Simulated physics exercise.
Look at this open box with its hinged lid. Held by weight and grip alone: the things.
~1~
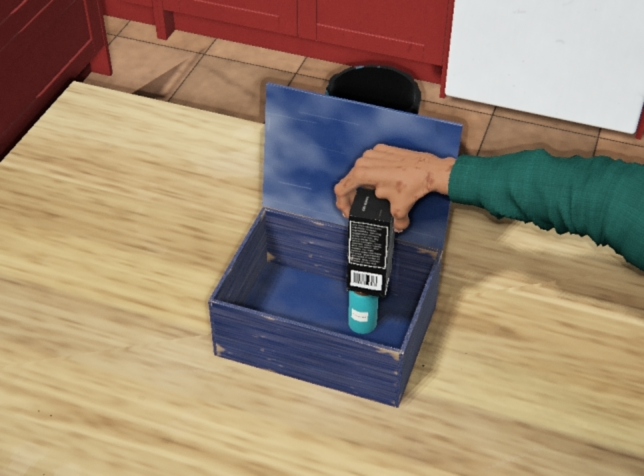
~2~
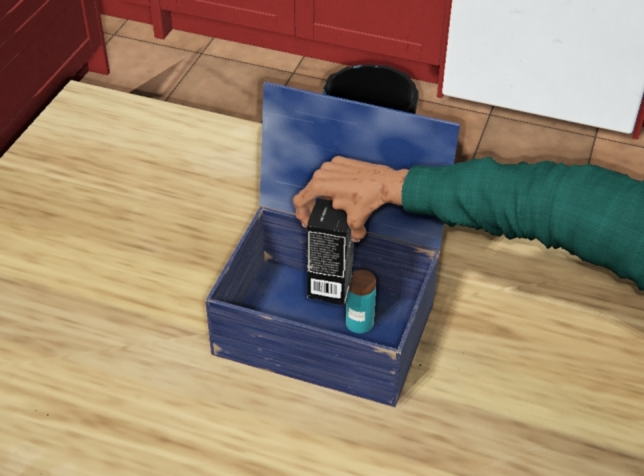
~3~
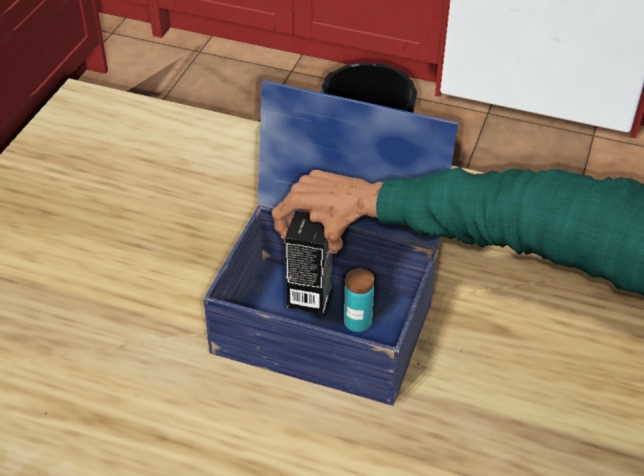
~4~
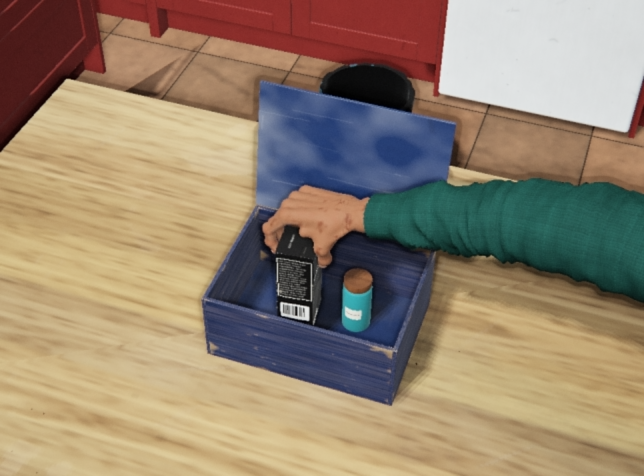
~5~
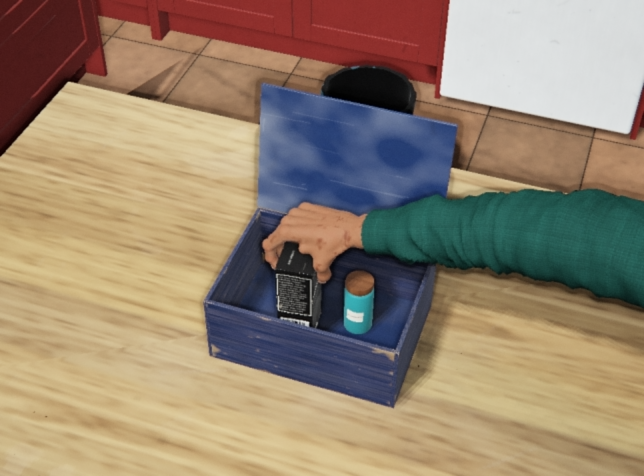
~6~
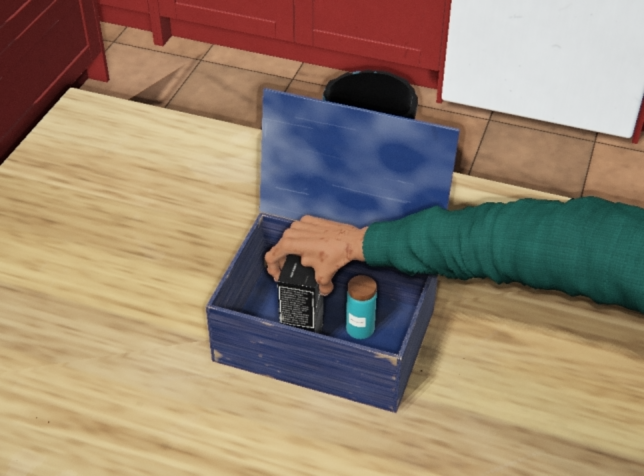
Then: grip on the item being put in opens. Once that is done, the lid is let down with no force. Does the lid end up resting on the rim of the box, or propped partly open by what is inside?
Propped up.
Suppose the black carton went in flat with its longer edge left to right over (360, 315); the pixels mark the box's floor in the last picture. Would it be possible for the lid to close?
In that case, no gap is left.
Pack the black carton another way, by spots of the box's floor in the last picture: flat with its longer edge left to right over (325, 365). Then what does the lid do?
Once it's packed that way, the lid settles all the way.
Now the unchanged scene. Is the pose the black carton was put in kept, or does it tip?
Simply put, the black carton remains unturned.
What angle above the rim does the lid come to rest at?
Some 18 degrees above the rim, more or less.
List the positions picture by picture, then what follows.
In the first picture, still above its spot; black carton (372, 243); turquoise shaker (364, 302).
In the second picture, still above its spot; black carton (331, 252); turquoise shaker (361, 302).
In the third picture, still above its spot; black carton (309, 263); turquoise shaker (359, 300).
In the fourth picture, still above its spot; black carton (300, 277); turquoise shaker (357, 300).
In the fifth picture, still above its spot; black carton (299, 292); turquoise shaker (359, 303).
In the sixth picture, in place under the hand; black carton (302, 304); turquoise shaker (361, 307).
Then, 1.20 s after the last picture, lid starting down.
Then, 1.60 s after the last picture, lid 60° above the rim.
Then, 2.00 s after the last picture, lid 31° above the rim.
At rest, lid 18° above the rim; both in place. Seen from the same camera at the end, black carton near (302, 304).
